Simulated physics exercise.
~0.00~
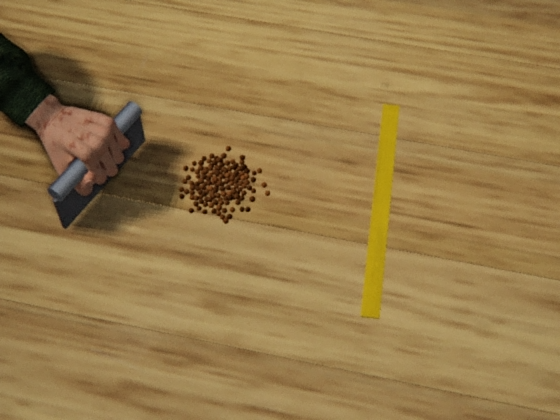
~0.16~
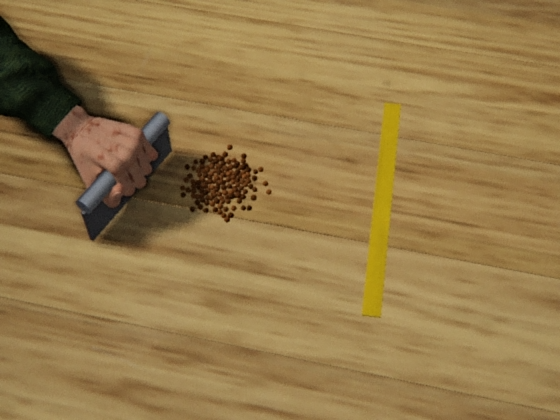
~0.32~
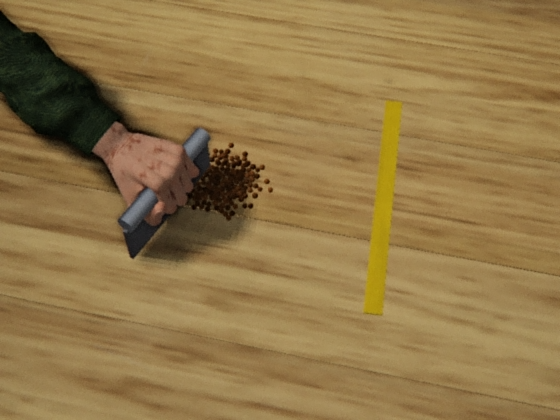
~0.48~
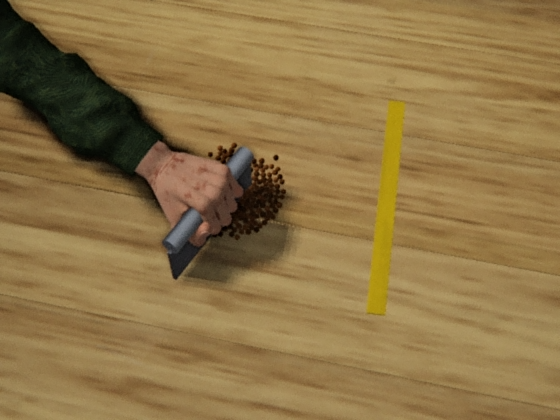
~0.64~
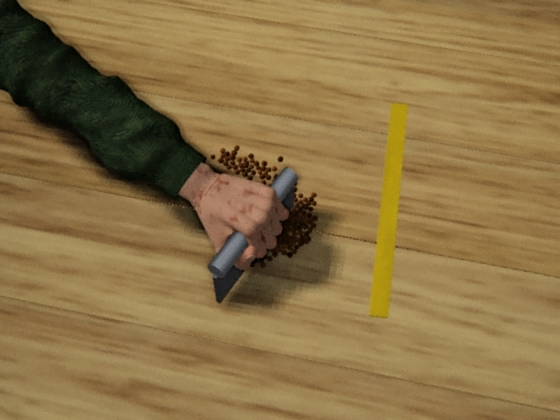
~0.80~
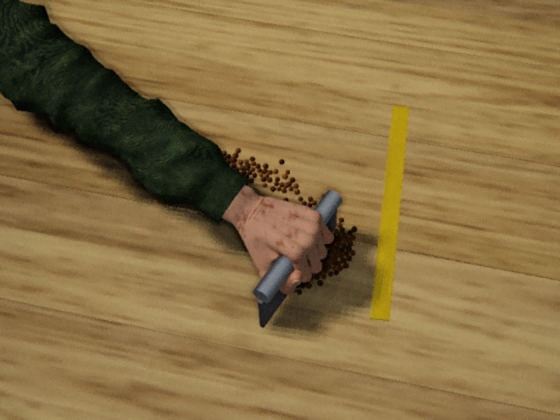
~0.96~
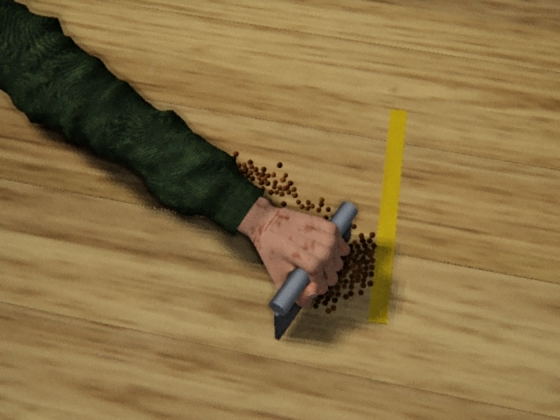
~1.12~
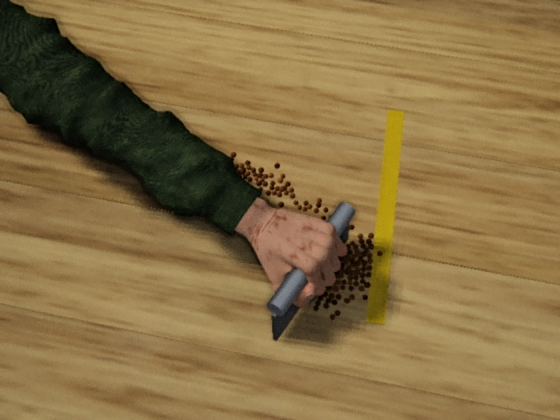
A hand with a scraper pushes brown bits rightward, stopping beside the yellow strip.
